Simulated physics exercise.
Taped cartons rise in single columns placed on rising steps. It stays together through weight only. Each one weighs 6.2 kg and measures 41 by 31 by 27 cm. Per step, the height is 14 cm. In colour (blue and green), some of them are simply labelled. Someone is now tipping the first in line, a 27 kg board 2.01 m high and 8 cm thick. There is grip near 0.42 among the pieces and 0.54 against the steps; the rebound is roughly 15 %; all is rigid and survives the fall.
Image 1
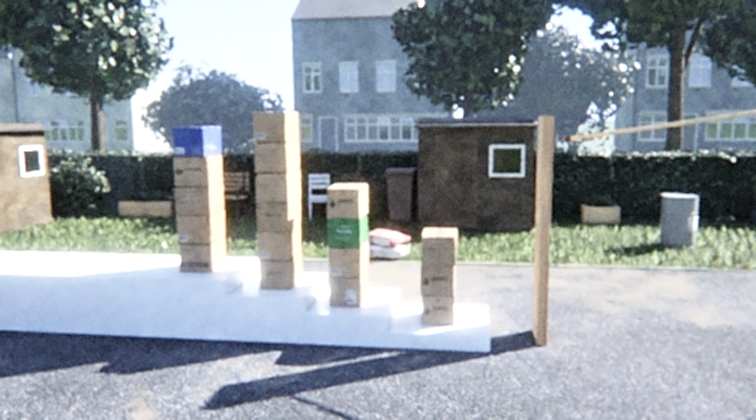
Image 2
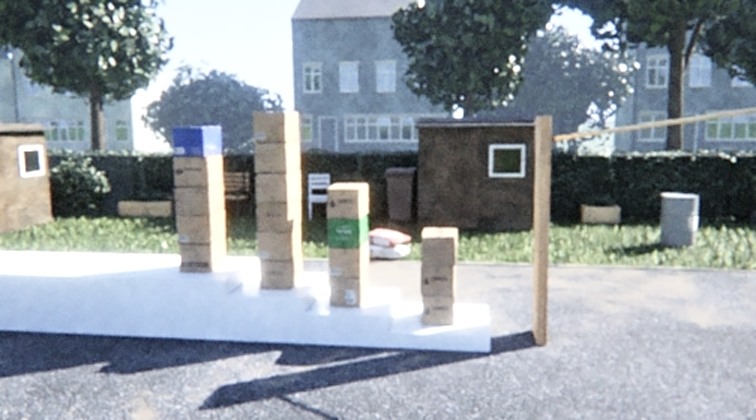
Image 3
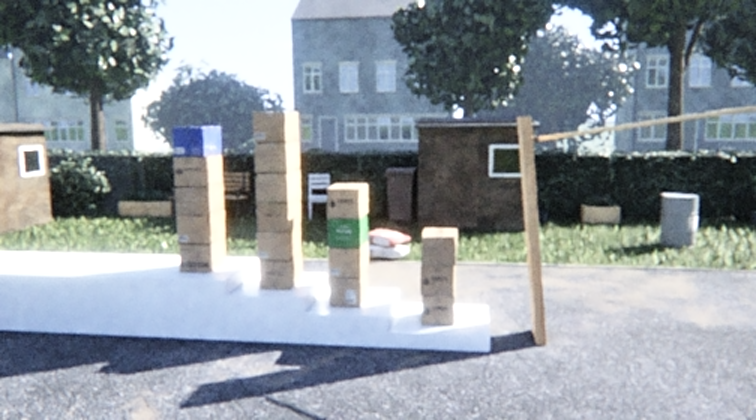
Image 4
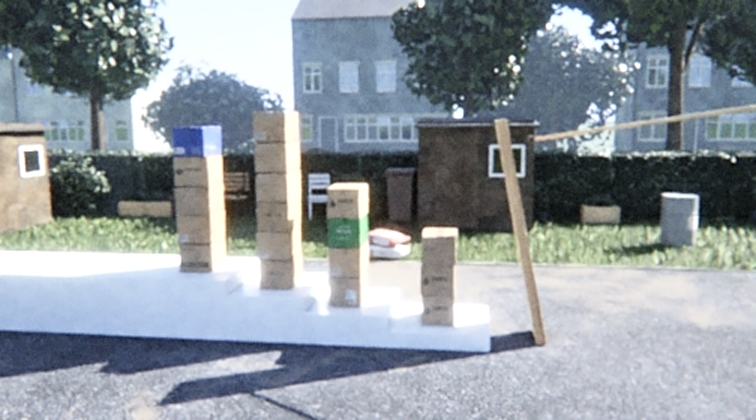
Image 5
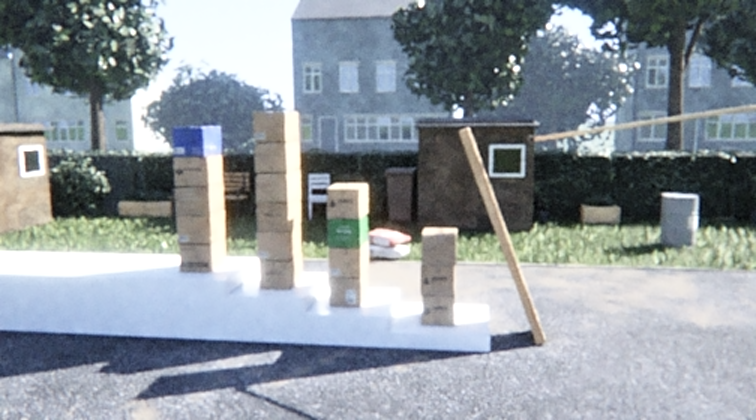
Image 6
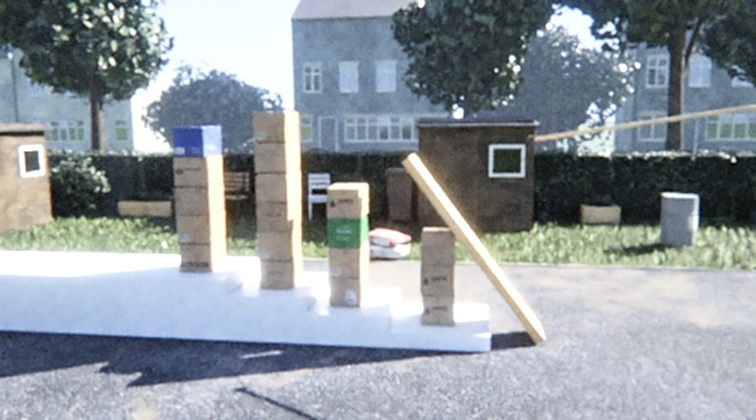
A wooden board standing upright at the right begins to tilt left, slowly then faster, after a thin pole reaching in from the right edge nudges its top, and it leans steeply over the shortest column. Four columns of brown cartons, one topped blue and another with a green carton, stand motionless on white steps. The fixed side view shows a sunny paved yard backed by grass, sheds, hedge and grey houses.
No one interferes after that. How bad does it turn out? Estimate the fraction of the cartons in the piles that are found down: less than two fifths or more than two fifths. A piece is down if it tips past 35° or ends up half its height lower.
I would say fewer than two in five.
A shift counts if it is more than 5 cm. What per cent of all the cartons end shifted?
That comes to 35 in a hundred.
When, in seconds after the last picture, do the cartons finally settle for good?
Close to 1.5 s.
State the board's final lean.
Around 60 degrees, give or take.
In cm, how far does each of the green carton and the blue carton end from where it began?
For green it's roughly 20 cm, and for blue it's roughly 0 cm.
Then, 0.13 s later than the last frame, board 41° from upright; none of the 18 cartons down, 3 disturbed.
Then, 0.37 s later than the last frame, board 50° from upright; none of the 18 cartons down, 3 disturbed.
Then, 0.59 s later than the last frame, board 56° from upright; 2 of the 18 cartons down; green carton tilted 3°.
Then, 1.21 s later than the last frame, board 59° from upright; 3 of the 18 cartons down; green carton tilted 10°.
When it is over, board 60° from upright; 3 of the 18 cartons down; green carton tilted 14°; blue carton unmoved. That is 17 per cent. In pixels of the last frame, middles, green carton near (329, 228), blue carton near (197, 141).
